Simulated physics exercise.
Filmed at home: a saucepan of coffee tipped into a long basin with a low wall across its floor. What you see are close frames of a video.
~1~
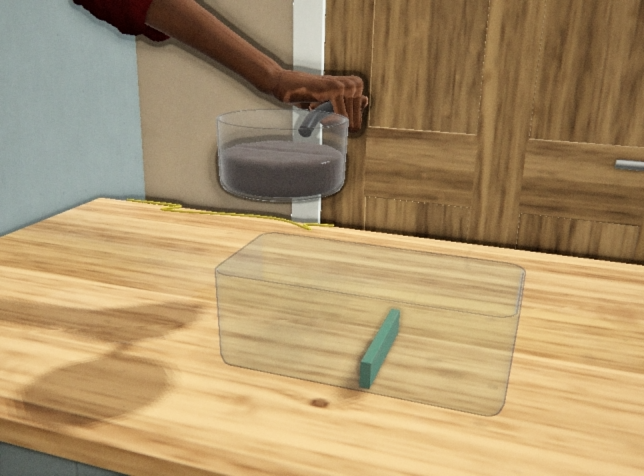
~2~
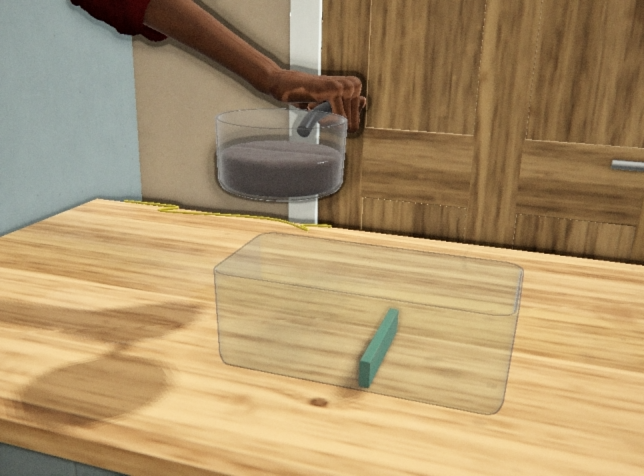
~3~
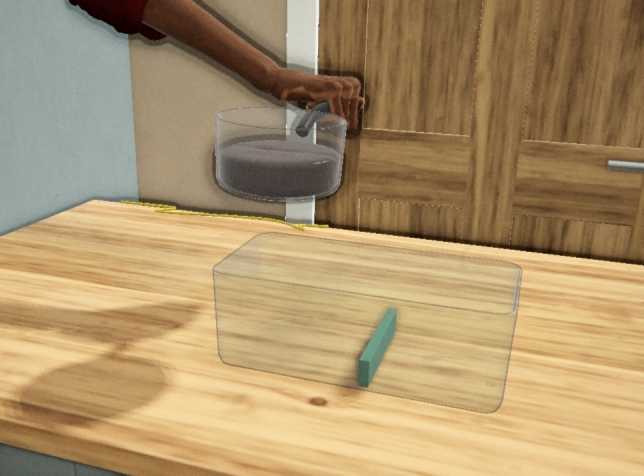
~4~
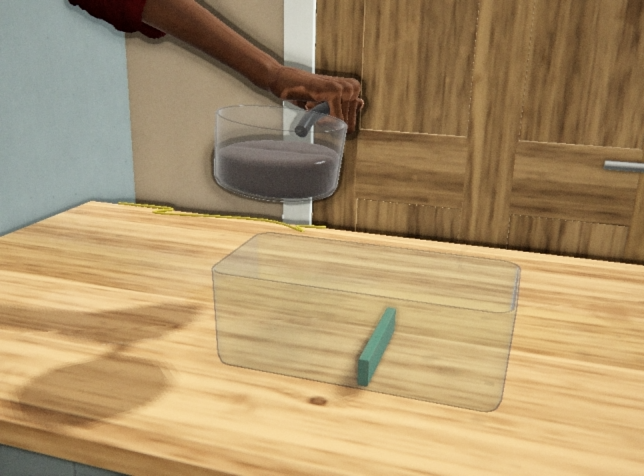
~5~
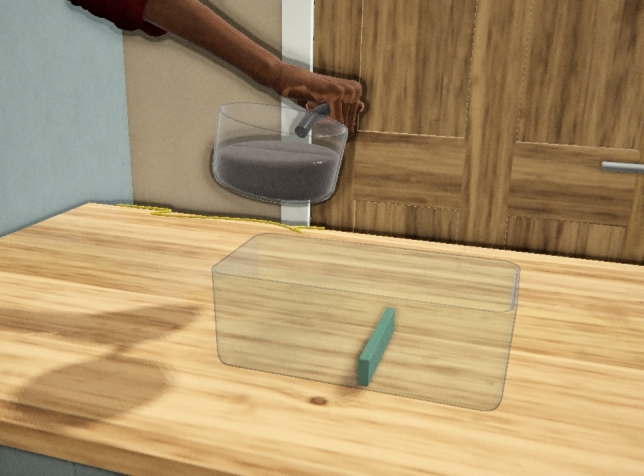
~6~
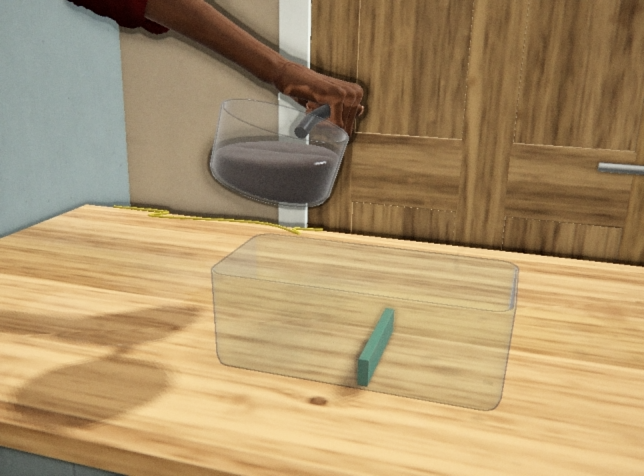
A clear saucepan of dark coffee, held by a hand reaching in from the upper left, tilts slowly and slightly down to the right above a pale wooden counter, seen from slightly above. Below it sits a long transparent basin with a low green wall across its floor, before brown wooden cupboards and a blue wall at left. The view drifts very slightly, while the basin stays still.
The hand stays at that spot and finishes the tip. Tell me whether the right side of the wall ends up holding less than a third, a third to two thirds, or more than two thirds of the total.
The right side is left with enough for a third but not past two thirds.
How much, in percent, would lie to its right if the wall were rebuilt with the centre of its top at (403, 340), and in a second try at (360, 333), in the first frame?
Roughly 10 per cent first and roughly 75 per cent second.
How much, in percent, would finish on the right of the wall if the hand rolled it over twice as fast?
Estimate: Around 35 %.
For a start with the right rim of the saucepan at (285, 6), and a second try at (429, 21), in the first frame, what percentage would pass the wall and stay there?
Estimate, in order: 10 and 85 per cent.
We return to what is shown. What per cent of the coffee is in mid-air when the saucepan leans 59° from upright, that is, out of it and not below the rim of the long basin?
Near 20 in a hundred.
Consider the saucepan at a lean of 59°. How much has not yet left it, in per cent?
80 %.
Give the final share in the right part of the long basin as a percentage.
Roughly 50 in a hundred.
A moment on, the tilt is 59° and 78 per cent is still to pour, 3 is left of the wall and 0 right of it.
Next, the tilt is 87° and 25 per cent is still to pour, 20 is left of the wall and 43 right of it.
Then the tilt is 95° and 4 per cent is still to pour, 45 is left of the wall and 48 right of it.
Later the tilt is 95° and 1 per cent is still to pour, 50 is left of the wall and 49 right of it.
Finally, 50 per cent lies left of the wall, 49 right of it and 1 outside.
